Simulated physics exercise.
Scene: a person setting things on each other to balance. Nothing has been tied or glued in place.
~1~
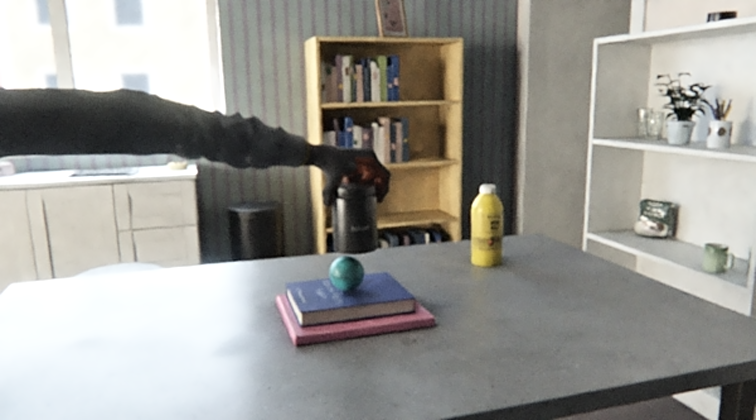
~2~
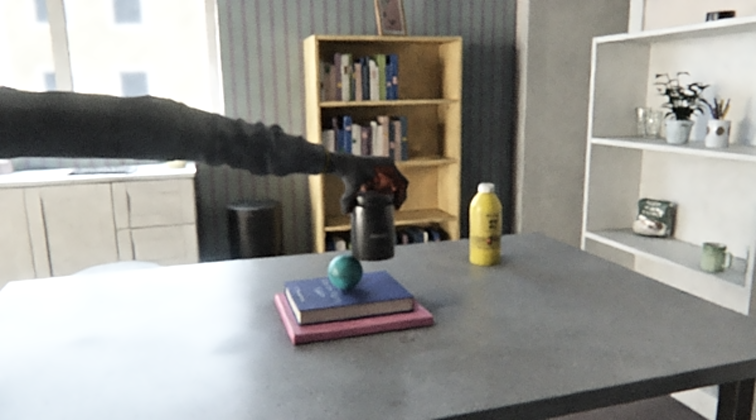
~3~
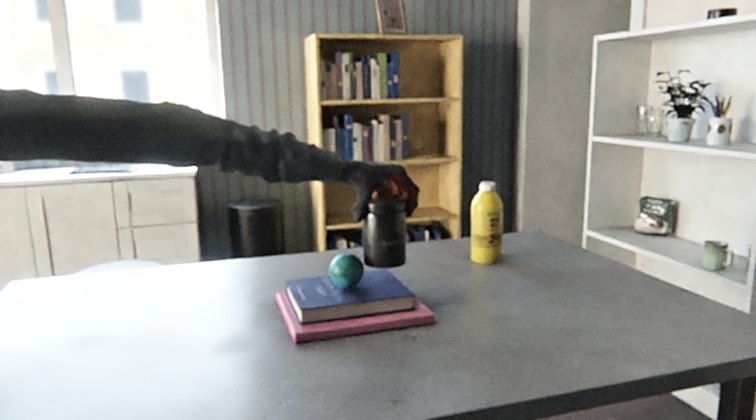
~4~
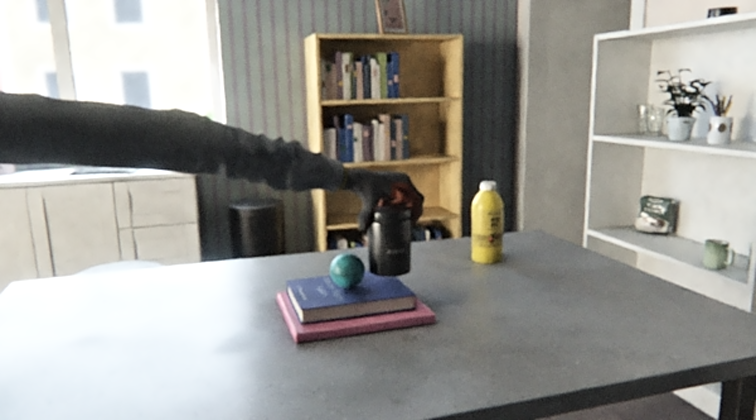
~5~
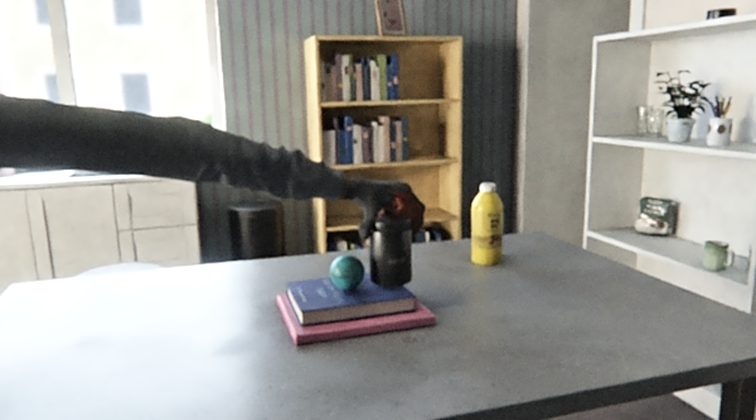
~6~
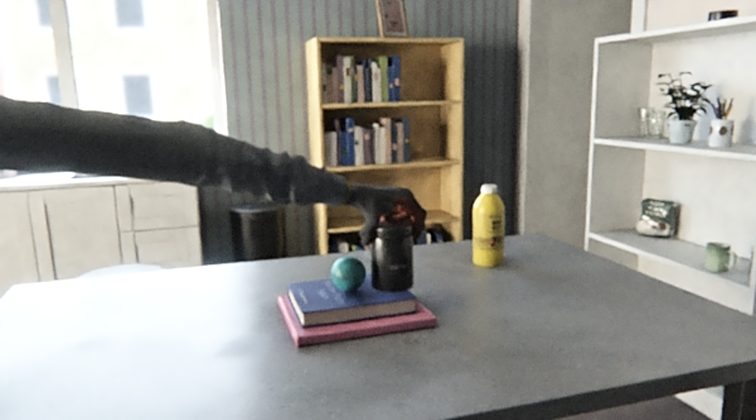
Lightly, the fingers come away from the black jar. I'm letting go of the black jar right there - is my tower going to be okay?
I expect nothing will drop.
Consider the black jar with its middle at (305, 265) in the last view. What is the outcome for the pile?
Observed: Pile steady.
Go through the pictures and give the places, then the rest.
In the first picture, still above its spot; black jar (355, 217); blue book (348, 297).
In the second picture, still above its spot; black jar (373, 225); turquoise ball (346, 272).
In the third picture, still above its spot; black jar (384, 232); blue book (348, 294).
In the fourth picture, still above its spot; black jar (389, 240); turquoise ball (348, 271).
In the fifth picture, still above its spot; black jar (391, 249); blue book (348, 296).
In the sixth picture, in place under the hand; black jar (392, 255); turquoise ball (349, 274).
Then, 0.20 s later than the last frame, all is still.
Then, 0.70 s later than the last frame, black jar resting near (392, 255).
When it is over, all 5 as before. End places, in pixels of the last picture, black jar near (392, 255). The pile stays up.
